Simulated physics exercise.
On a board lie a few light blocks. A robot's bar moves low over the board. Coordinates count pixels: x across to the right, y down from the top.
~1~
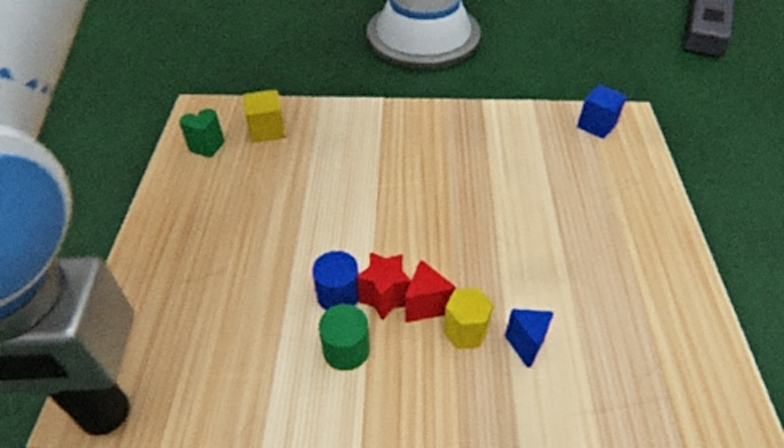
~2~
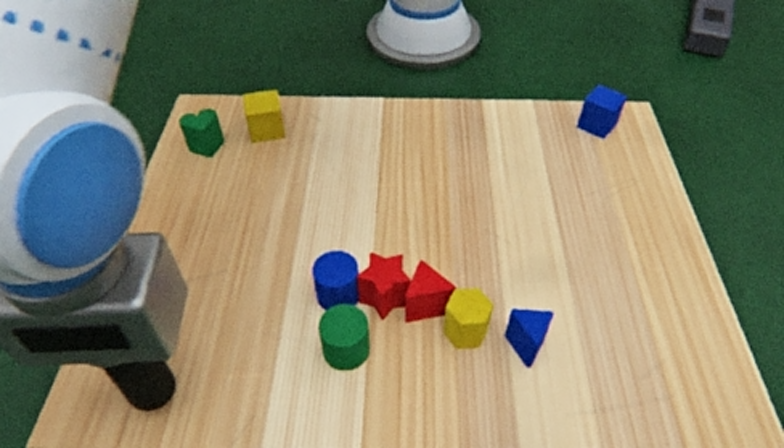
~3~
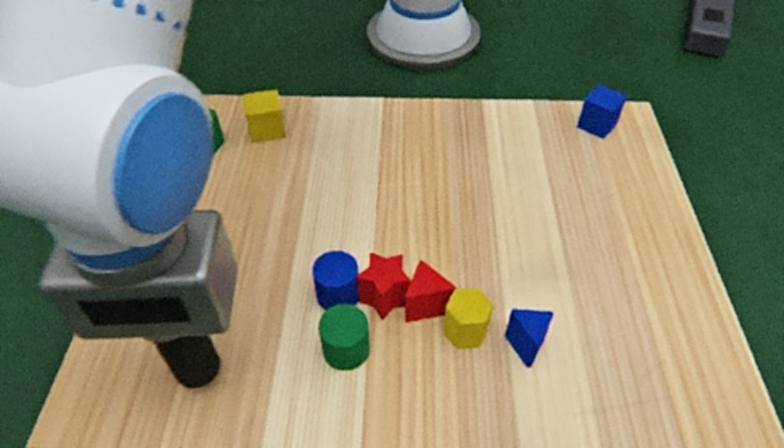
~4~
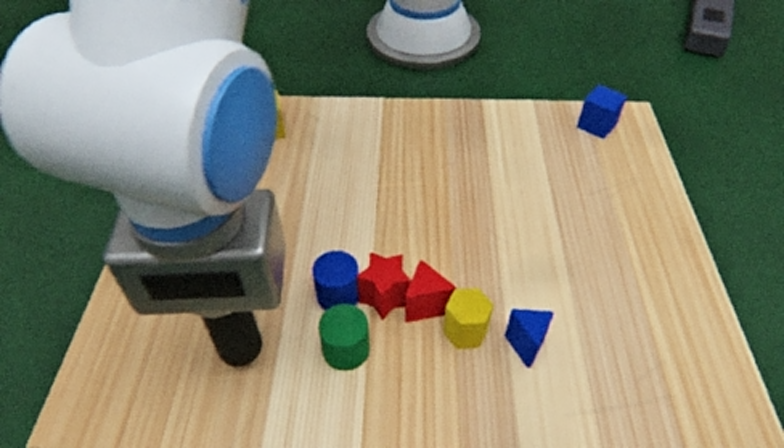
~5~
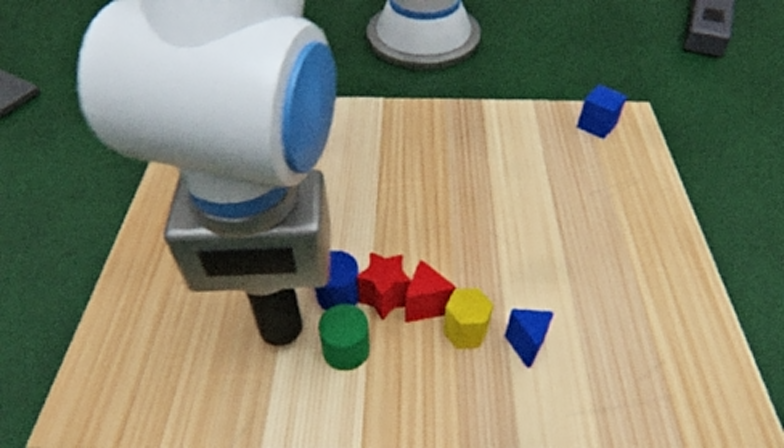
In this clip, a robot arm with a dark bar at its lower end moves steadily rightward and slightly away over a wooden board, nearing the blue and green cylinders, while the colourful blocks stay still.
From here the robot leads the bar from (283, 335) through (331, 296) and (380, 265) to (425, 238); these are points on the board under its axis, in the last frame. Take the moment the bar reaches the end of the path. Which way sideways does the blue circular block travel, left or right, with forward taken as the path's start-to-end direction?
The left.
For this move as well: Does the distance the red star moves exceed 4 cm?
Answer: Yes.
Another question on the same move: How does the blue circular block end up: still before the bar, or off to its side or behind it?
I believe the blue circular block keeps its place ahead of the bar.
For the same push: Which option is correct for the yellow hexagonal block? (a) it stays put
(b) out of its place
Correct choice: B.
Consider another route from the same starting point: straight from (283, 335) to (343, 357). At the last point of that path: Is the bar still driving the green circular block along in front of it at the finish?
I believe so.
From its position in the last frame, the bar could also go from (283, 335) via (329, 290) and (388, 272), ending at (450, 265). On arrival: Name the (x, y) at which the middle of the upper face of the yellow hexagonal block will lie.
Around pixel (486, 336).
The first path, step by step. One third of the way, bar (330, 288); blue circular block (362, 246); red star (393, 268), turned 20° clockwise; red three-sided block (431, 282).
Two thirds of the way, bar (379, 258); blue circular block (407, 214); red star (420, 255), turned 55° clockwise; red three-sided block (443, 281), turned 20° clockwise; yellow hexagonal block (476, 314).
At the end, bar (426, 230); blue circular block (442, 184); red star (440, 242), turned 110° clockwise; red three-sided block (445, 281), turned 30° clockwise; yellow hexagonal block (476, 316).
